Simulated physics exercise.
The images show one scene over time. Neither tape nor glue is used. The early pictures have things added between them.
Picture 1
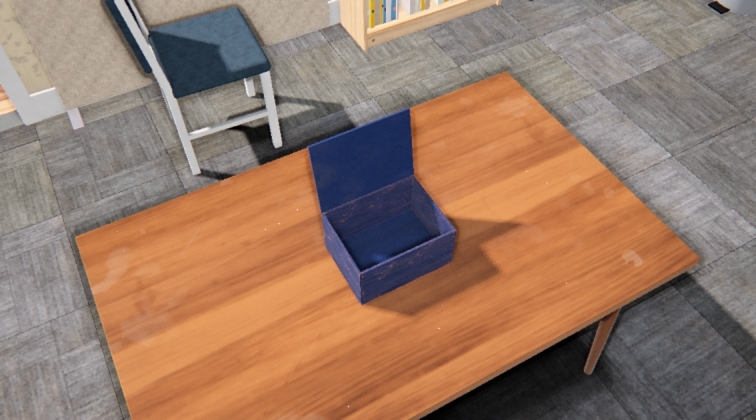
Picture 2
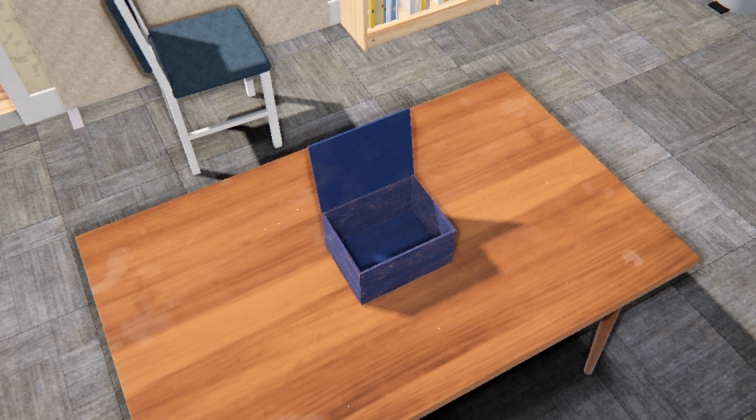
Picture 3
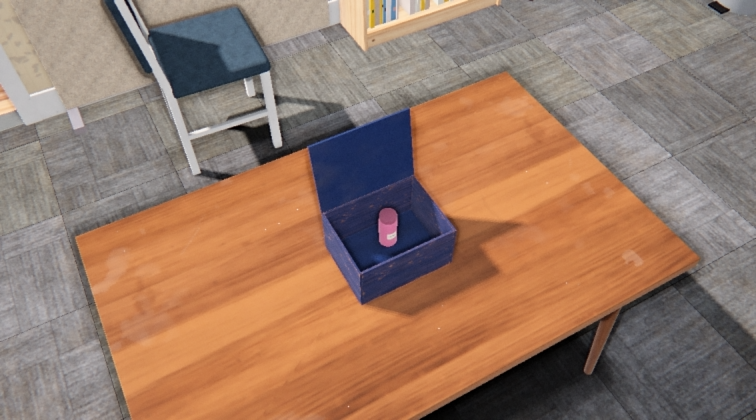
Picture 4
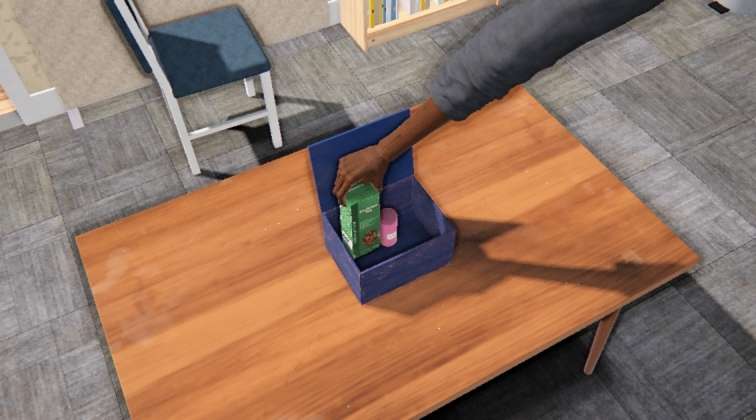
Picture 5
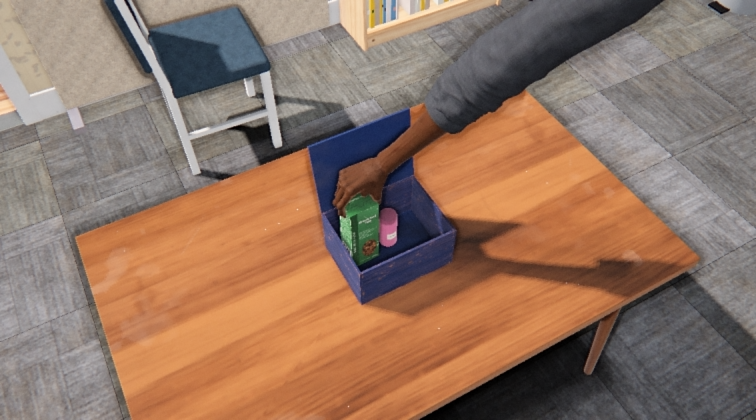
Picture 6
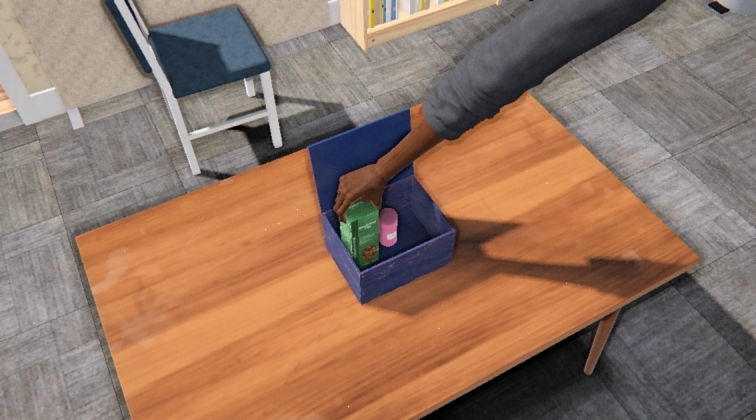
In an open blue box, a pink shaker appears, then a hand lowers a green carton.
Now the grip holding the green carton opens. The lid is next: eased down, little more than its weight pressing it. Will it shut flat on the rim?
No.
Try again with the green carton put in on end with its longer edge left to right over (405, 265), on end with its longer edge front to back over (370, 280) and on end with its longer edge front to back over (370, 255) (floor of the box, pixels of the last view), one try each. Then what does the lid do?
Results in order: Lid up, lid up, lid up.
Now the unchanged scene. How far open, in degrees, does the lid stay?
Measured angle - around 55°.
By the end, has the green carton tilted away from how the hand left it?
As it turns out, the green carton keeps its original angle.
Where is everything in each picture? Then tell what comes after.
In the first picture, the last thing is not in view yet.
In the second picture, the last thing is not in view yet.
In the third picture, the last thing is not in view yet; pink shaker (388, 227).
The fourth picture shows on its way; green carton (360, 219); pink shaker (388, 227).
The fifth picture shows on its way; green carton (360, 229); pink shaker (388, 227).
The sixth picture shows in place under the hand; green carton (360, 234); pink shaker (388, 227).
Then, 1.20 s past the last view, lid starting down.
Then, 1.50 s past the last view, lid 66° above the rim.
Finally, lid 56° above the rim; both still in place. Final places as the last picture's camera would see them, green carton near (360, 234).
